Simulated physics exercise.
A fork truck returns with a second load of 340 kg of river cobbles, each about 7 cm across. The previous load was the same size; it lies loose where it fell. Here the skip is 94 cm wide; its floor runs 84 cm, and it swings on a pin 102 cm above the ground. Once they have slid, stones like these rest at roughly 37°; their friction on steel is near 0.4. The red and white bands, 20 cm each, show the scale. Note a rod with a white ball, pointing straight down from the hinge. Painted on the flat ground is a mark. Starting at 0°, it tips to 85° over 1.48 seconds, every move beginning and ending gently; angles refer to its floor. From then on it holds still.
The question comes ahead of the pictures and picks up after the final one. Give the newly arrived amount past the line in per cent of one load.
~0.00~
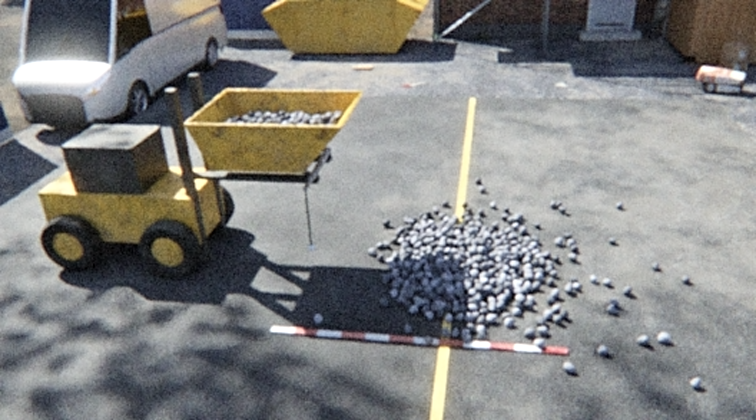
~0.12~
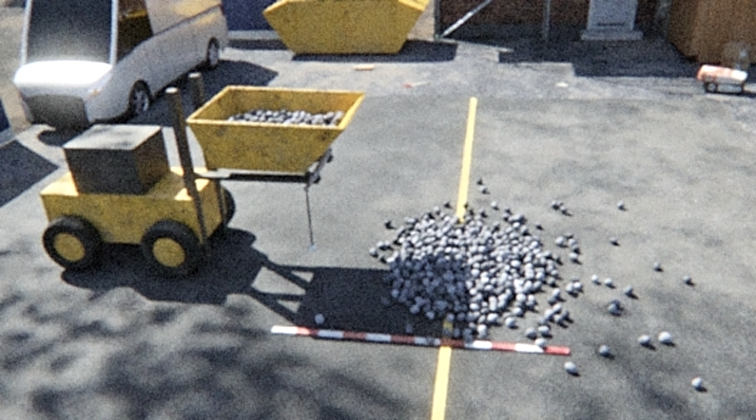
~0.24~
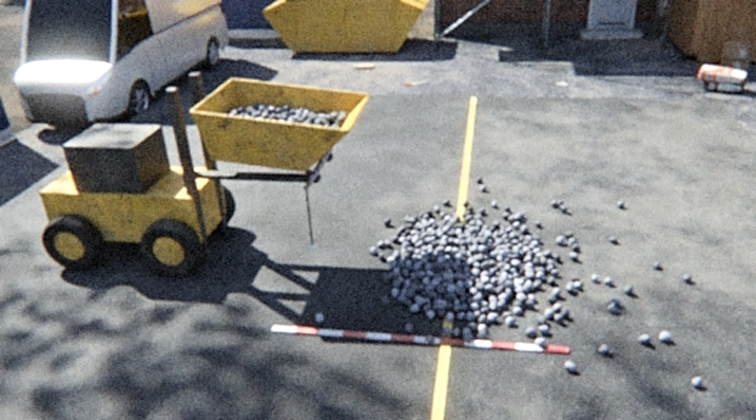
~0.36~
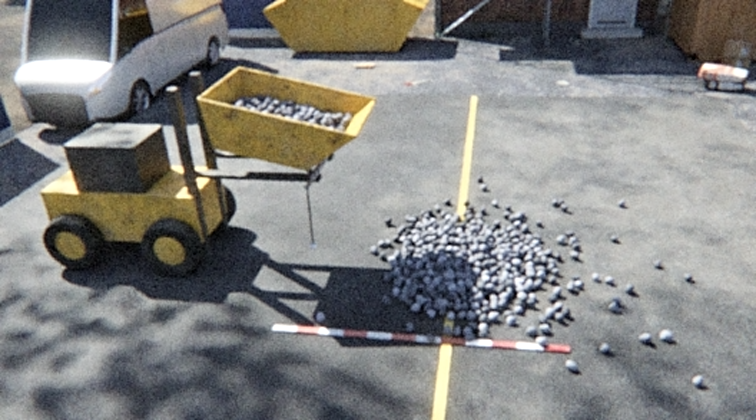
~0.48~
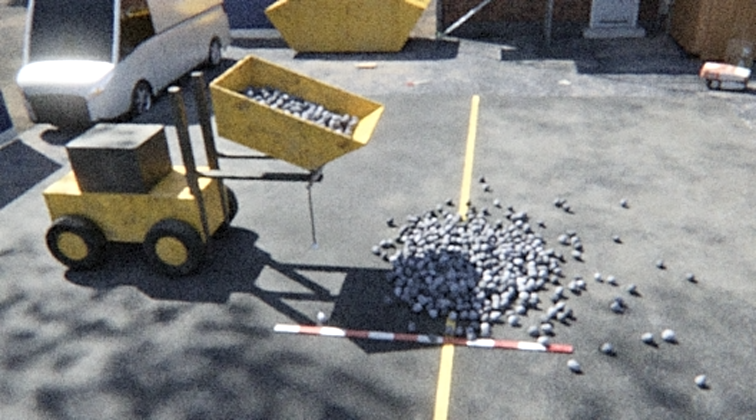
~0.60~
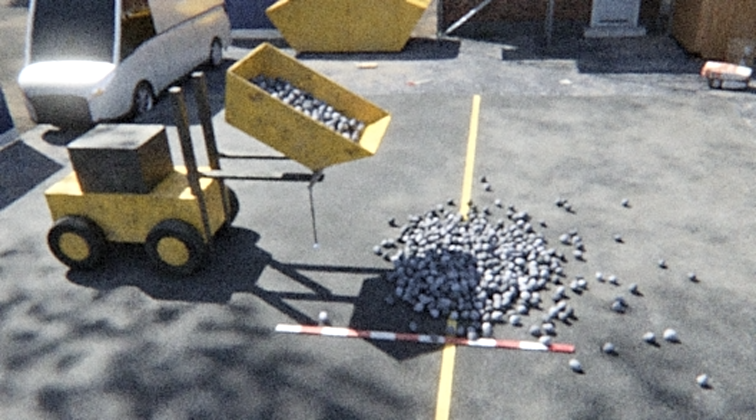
The new amount is about 47 per cent of a load.
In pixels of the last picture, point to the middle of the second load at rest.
Roughly pixel (448, 252) in the last view.
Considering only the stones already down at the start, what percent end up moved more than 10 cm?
I'd put it at about 25 per cent.
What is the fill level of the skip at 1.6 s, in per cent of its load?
About 35 per cent.
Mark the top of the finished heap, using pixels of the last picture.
Pretty much at (446, 237), give or take.
After 1.1 s the floor is at 72°; in per cent of one load, 100 in the skip, 46 short of the line, 54 past the line; the foremost stones are at (654, 283).
After 1.6 s the floor is at 85°; in per cent of one load, 36 in the skip, 106 short of the line, 58 past the line; the foremost stones are at (654, 283).
After 1.9 s the floor is at 85°; in per cent of one load, 3 in the skip, 106 short of the line, 92 past the line; the foremost stones are at (654, 283).
After 4.3 s the floor is at 85°; in per cent of one load, 0 in the skip, 99 short of the line, 101 past the line; the foremost stones are at (654, 283). Net gain past the line, 47.
